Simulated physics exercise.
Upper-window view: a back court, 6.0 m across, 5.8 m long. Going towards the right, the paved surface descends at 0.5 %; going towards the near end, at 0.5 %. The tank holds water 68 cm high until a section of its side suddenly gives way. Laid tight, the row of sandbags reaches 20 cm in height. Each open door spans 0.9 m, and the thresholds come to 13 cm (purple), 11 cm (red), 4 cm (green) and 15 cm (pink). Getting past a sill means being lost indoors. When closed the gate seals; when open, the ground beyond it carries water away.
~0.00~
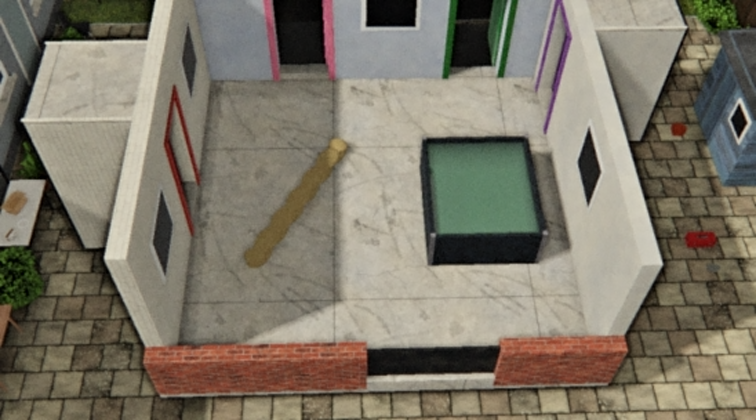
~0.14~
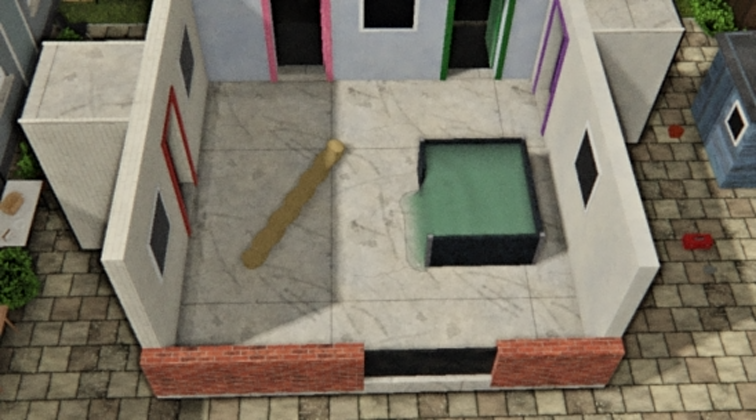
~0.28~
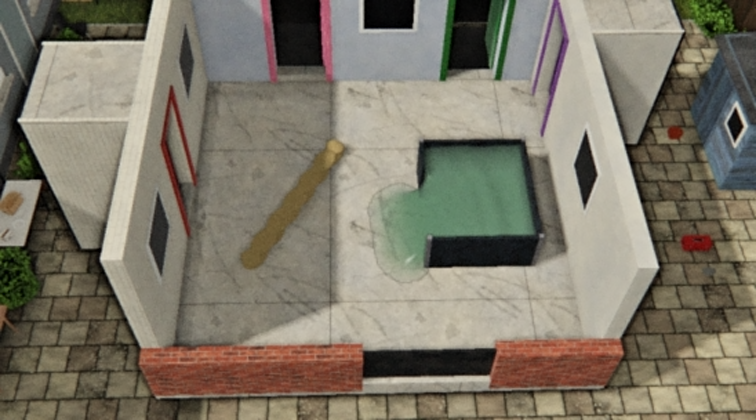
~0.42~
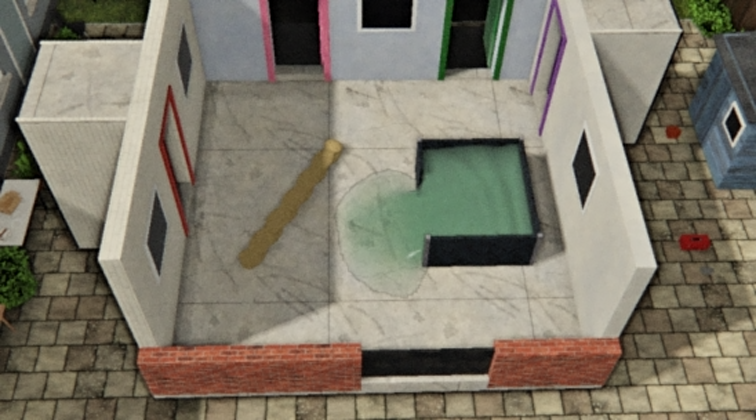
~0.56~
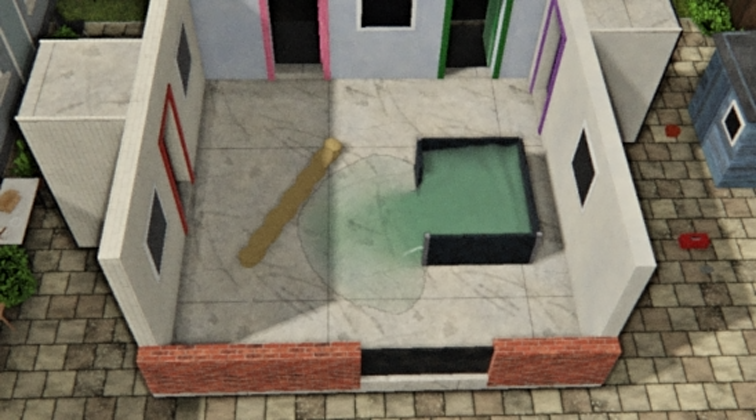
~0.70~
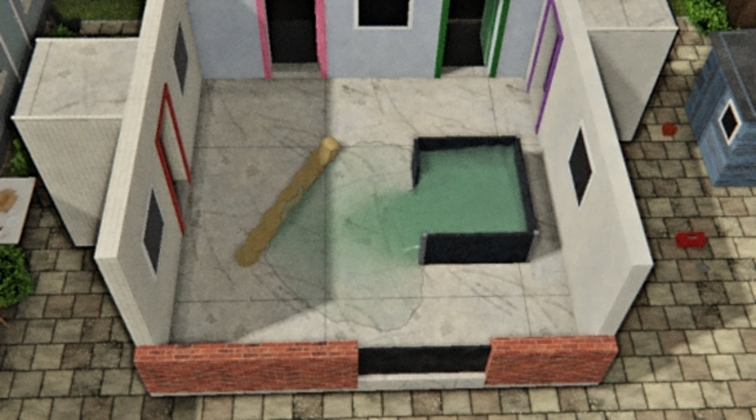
Green water poured from a gap in the left side of a dark, square tank and spread in a widening, thinning sheet across the pale courtyard floor, reaching the row of sandbags.
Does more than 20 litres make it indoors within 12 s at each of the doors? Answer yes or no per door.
Purple door, no; red door, no; green door, yes; pink door, no.
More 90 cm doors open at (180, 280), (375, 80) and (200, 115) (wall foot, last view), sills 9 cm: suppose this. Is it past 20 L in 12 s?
Door 1: Higher; door 2: Lower; door 3: Lower.
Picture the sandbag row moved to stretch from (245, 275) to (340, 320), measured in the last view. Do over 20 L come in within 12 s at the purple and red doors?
Result: Purple door inside the limit; red door beyond the limit.
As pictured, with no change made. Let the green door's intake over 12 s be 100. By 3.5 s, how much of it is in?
Around 0 percent.
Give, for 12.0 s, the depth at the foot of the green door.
Looks like about 9.5 cm at that spot.
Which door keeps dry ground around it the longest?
The purple door is last.
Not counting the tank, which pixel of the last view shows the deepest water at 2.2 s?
Position: About (166, 369).
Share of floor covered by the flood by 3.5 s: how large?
Around 55 per cent wet.
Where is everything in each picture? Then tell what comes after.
The first picture shows the tank at (481, 187) is whole and still, 68 cm deep.
In the second picture, the front is at (411, 195), 0.7 m from the gap at (427, 222); 0.3 m2 of floor is under water; 68 cm left at the back of the tank.
In the third picture, the front is at (385, 193), 1.0 m from the gap at (426, 223); 1.1 m2 of floor is under water; 67 cm left at the back of the tank.
In the fourth picture, water pours out at (424, 223) and has run 1.4 m, to (340, 216); typically 8 cm deep outside, 62 cm at the tank's back.
In the fifth picture, water pours out at (424, 222) and has run 1.9 m, to (306, 213); typically 6 cm deep outside, 59 cm at the tank's back.
In the sixth picture, water pours out at (421, 221) and has run 2.5 m, to (267, 253); typically 6 cm deep outside, 57 cm at the tank's back.
After 1.4 s water covers 35 % of the floor and is deepest (34 cm) near (263, 259); purple door not reached, red door not reached, green door not reached, pink door not reached.
After 2.2 s water covers 45 % of the floor and is deepest (45 cm) near (166, 369); purple door not reached, red door 9 cm at the sill, 0 L in, green door not reached, pink door not reached.
After 3.5 s water covers 55 % of the floor and is deepest (24 cm) near (257, 367); purple door not reached, red door 9 cm at the sill, 0 L in, green door not reached, pink door 1 cm at the sill, 0 L in.
After 7.0 s water covers 90 % of the floor and is deepest (14 cm) near (572, 360); purple door 6 cm at the sill, 0 L in, red door 4 cm at the sill, 0 L in, green door 4 cm at the sill, 0 L in, pink door 9 cm at the sill, 0 L in.
After 12.0 s water covers 95 % of the floor and is deepest (12 cm) near (555, 338); purple door 10 cm at the sill, 0 L in, red door 2 cm at the sill, 0 L in, green door 9 cm at the sill, 35 L in, pink door 4 cm at the sill, 0 L in.
